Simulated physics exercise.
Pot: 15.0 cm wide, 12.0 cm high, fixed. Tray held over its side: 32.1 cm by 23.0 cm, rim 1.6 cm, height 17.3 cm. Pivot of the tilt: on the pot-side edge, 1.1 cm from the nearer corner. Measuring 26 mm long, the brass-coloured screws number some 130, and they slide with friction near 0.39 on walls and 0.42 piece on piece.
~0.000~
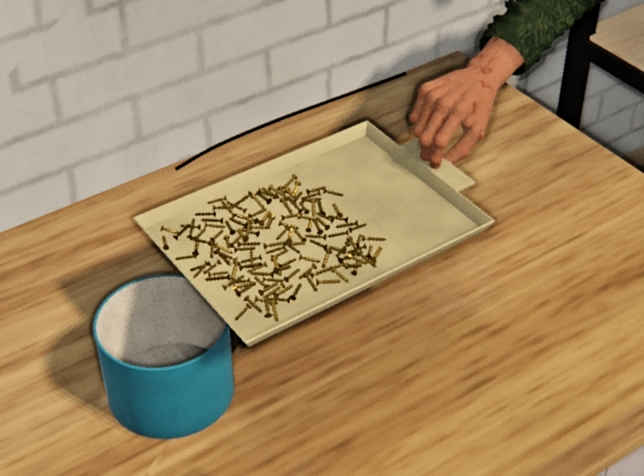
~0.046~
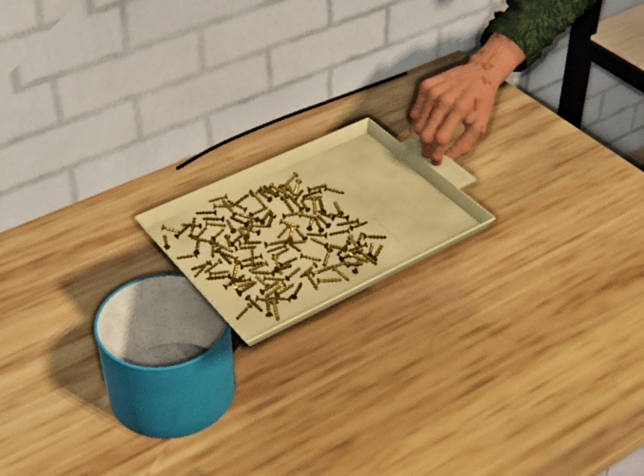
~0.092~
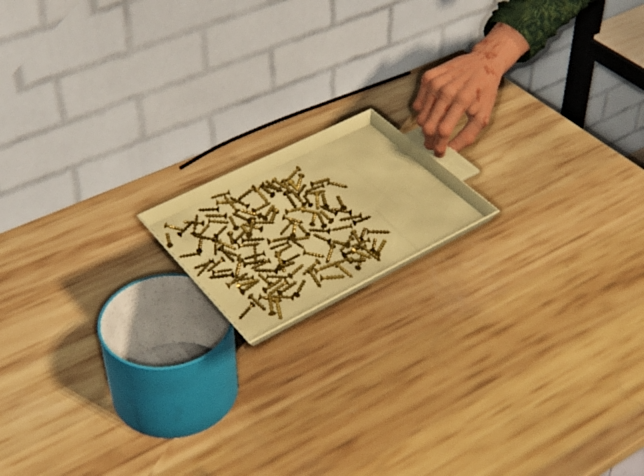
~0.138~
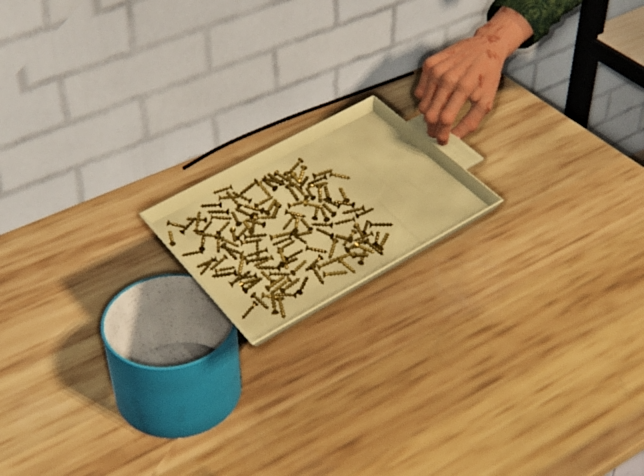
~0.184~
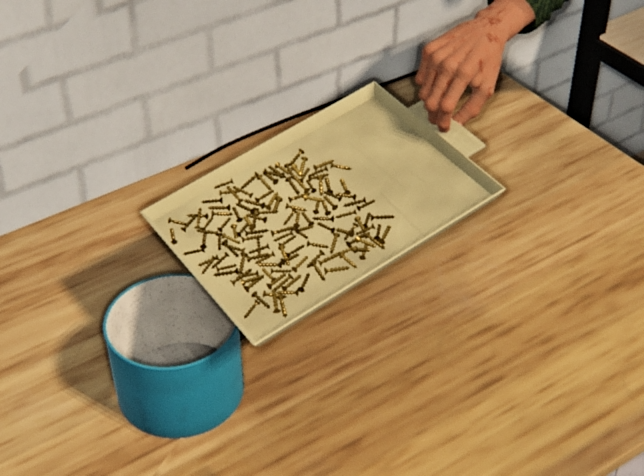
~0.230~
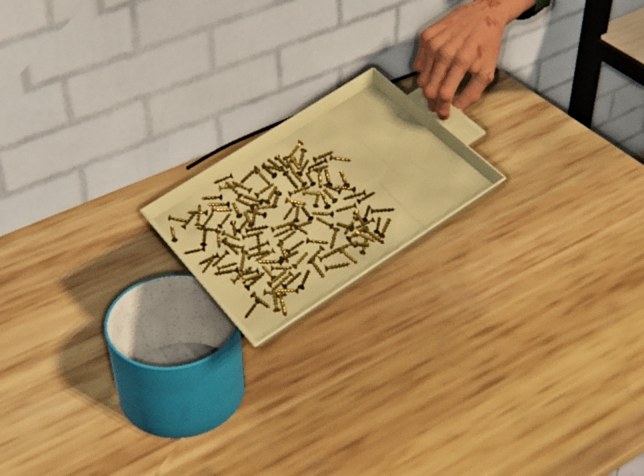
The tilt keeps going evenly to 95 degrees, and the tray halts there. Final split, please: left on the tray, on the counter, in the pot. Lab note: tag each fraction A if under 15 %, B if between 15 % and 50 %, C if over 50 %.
Tray = A, counter = C, pot = B.
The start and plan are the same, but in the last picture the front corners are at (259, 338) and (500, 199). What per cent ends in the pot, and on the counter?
Pot 0 % / counter 100 %.
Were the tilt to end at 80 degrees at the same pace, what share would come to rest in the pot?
35 %.
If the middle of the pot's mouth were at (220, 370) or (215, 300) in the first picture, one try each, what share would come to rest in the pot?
About 75 and 0 per cent.
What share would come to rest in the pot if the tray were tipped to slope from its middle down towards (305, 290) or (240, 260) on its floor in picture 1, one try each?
Some 0 and 70 per cent.
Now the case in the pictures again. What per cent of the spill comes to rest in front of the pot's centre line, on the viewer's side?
100 %.
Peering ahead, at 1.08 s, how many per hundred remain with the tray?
Load share: Around 30%.
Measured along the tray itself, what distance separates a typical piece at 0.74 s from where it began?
By then it sits near 10 cm from where it began.
After 0.74 s, tilt 52 degrees; the tray holds 95 %, the pot 0 %.
After 1.08 s, tilt 78 degrees; the tray holds 30 %, the pot 20 %.
After 1.51 s, tilt 95 degrees; the tray holds 0 %, the pot 35 %.
At rest (2.0 s), tray 0 %, counter 65 %, pot 35 %.
